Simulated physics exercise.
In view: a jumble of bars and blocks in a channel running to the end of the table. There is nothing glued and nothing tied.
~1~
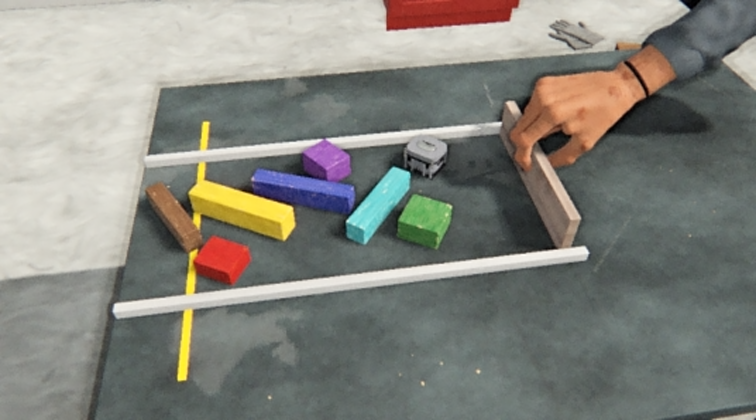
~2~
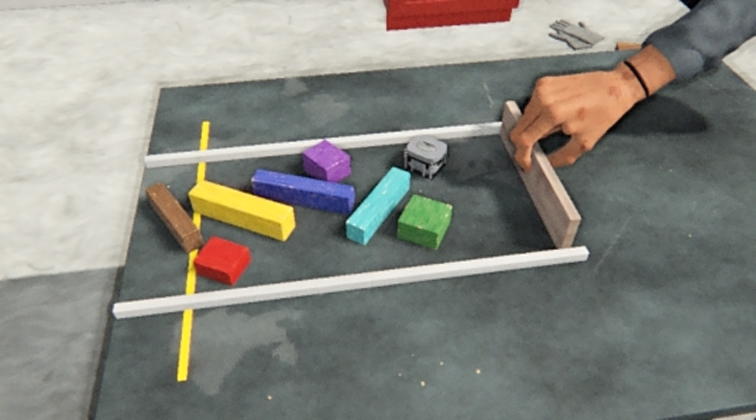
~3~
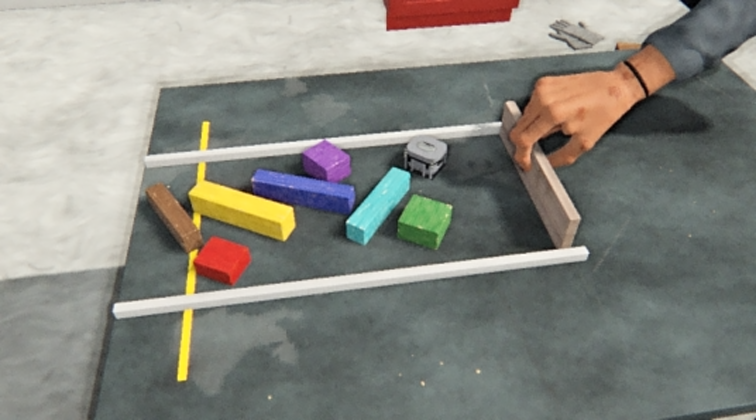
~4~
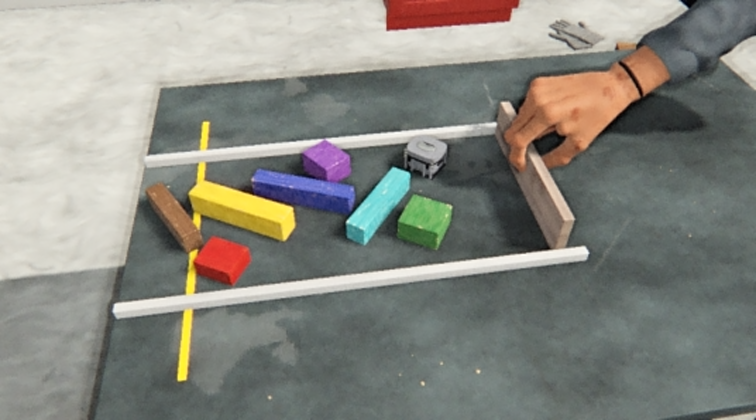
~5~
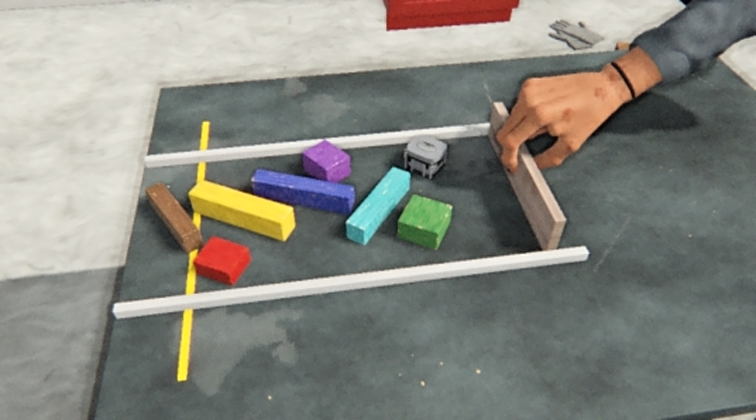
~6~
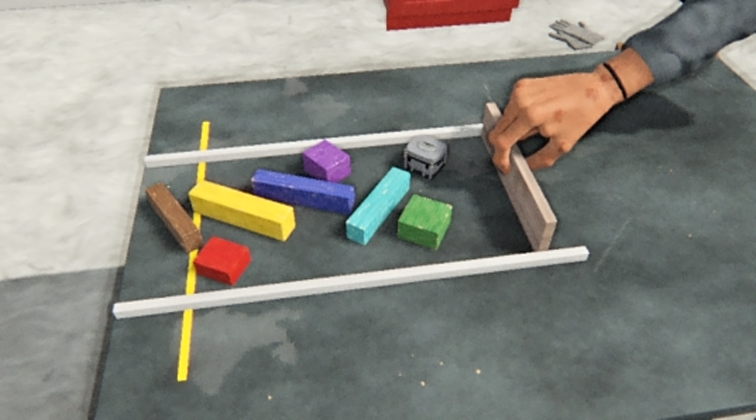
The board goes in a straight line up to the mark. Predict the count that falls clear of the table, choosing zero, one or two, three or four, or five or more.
The count is three or four.
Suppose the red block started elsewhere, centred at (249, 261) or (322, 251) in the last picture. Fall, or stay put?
At the first spot the red block hangs on; at the second it hangs on.
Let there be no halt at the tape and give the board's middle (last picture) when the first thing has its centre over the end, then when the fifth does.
The middle is near (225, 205) first and near (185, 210) after.
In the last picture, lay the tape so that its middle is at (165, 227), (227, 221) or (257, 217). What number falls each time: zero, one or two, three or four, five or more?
Run 1 - more than four; run 2 - none at all; run 3 - none at all.
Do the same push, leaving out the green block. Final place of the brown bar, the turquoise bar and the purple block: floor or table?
As for the brown bar, it is not retained; the turquoise bar is retained; the purple block is retained.
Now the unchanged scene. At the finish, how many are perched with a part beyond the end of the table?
The total would be 3.
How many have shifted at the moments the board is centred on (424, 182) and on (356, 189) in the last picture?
2, then 5.
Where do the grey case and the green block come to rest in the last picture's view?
One is at about (178, 182), the other at about (167, 264).
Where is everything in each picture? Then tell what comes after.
In the first frame, brown bar (174, 217); red block (222, 260); yellow bar (242, 209); board (535, 171); tape (196, 224).
In the second frame, red block (222, 261); purple block (327, 163).
In the third frame, yellow bar (242, 210); blue bar (303, 192).
In the fourth frame, brown bar (174, 217); grey case (426, 157).
In the fifth frame, red block (222, 261); turquoise bar (379, 204).
In the sixth frame, brown bar (174, 217); red block (222, 261); yellow bar (242, 210); board (514, 173); tape (196, 224).
A little later, none off yet; brown bar at rest near (174, 217); red block at rest near (222, 261); yellow bar at rest near (242, 210).
When it is over, the number that fall off is three or four; down, blue bar, yellow bar and brown bar.
